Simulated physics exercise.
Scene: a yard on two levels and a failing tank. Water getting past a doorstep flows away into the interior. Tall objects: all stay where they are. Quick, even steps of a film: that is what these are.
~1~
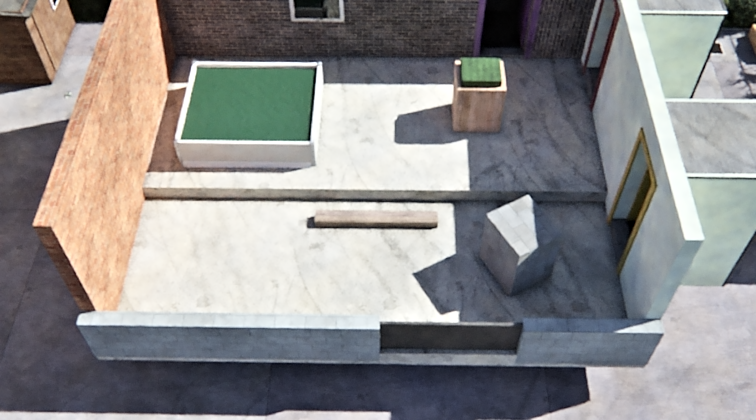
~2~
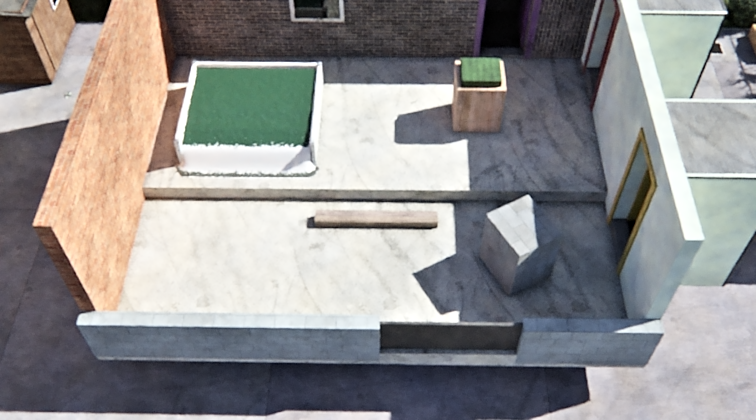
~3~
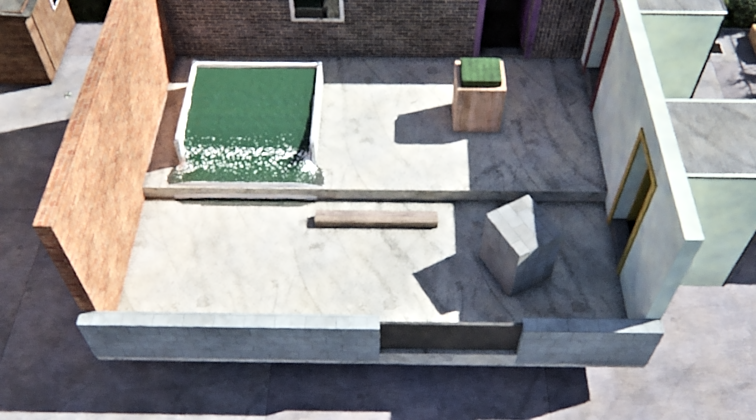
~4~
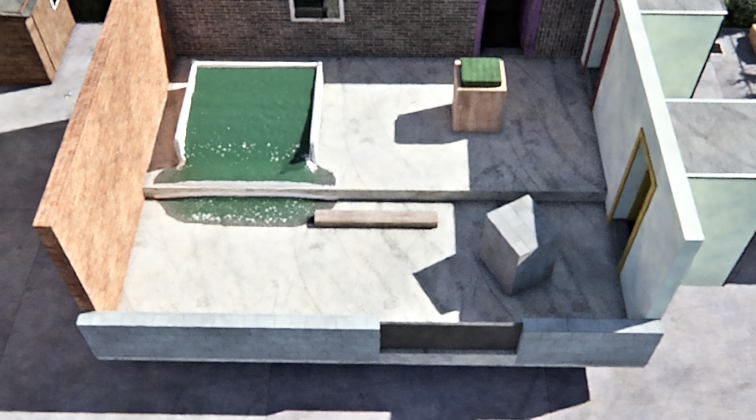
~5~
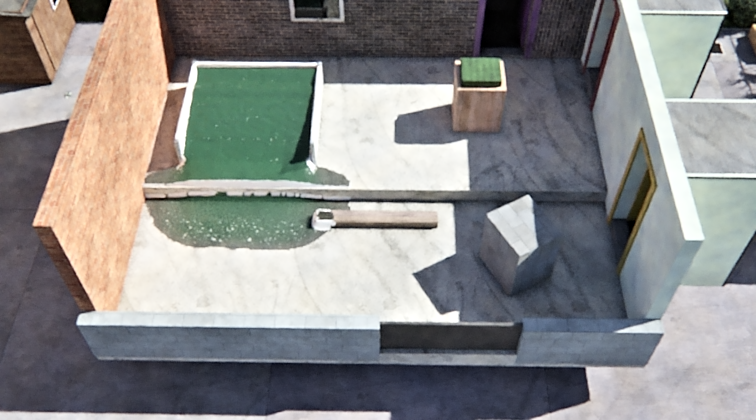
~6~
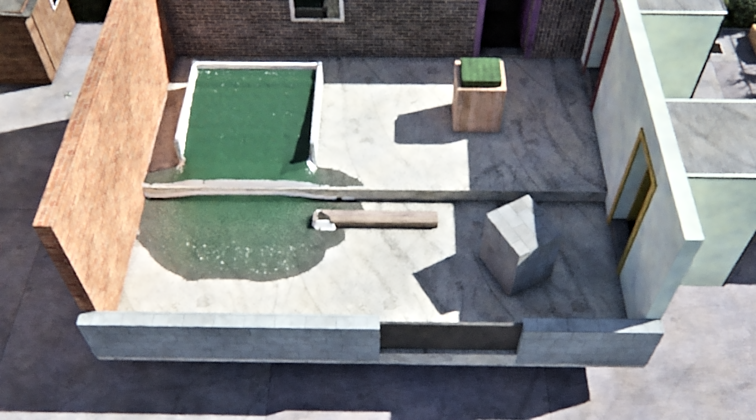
Green water broke out through the front of a white-walled tank at the upper left, poured over the step and spread across the lower paving, reaching around one end of a low bench.
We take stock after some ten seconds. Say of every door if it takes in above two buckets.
My prediction: The red door will keep it to two buckets, the purple door will keep it to two buckets, the yellow door will keep it to two buckets.
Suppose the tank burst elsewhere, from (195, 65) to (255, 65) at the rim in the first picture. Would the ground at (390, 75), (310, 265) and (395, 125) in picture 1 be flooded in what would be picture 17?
Submerged, bone-dry, bone-dry.
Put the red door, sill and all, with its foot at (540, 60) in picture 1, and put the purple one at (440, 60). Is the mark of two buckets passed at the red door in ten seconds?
Result: Red one remains below.
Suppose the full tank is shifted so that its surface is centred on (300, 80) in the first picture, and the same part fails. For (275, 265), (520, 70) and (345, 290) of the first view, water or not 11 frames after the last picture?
Soaked, spared, soaked.
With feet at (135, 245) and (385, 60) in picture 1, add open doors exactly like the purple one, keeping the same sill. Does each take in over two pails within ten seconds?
Per door: Past the limit; within the limit.
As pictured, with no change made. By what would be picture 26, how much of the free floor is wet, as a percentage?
Roughly 40 per cent.
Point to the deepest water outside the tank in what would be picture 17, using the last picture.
Around (112, 336).
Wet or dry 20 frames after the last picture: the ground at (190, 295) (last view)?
At that place: Flooded.
A moment on, water covers 25 % of the floor; the red door not reached, the purple door not reached, the yellow door not reached.
Next, water covers 30 % of the floor; the red door not reached, the purple door not reached, the yellow door not reached.
Then, water covers 40 % of the floor; the red door not reached, the purple door not reached, the yellow door not reached.
Later, water covers 50 % of the floor; the red door not reached, the purple door not reached, the yellow door wet at the sill, nothing in.
In the end, water covers 50 % of the floor; the red door not reached, the purple door not reached, the yellow door wet at the sill, nothing in.
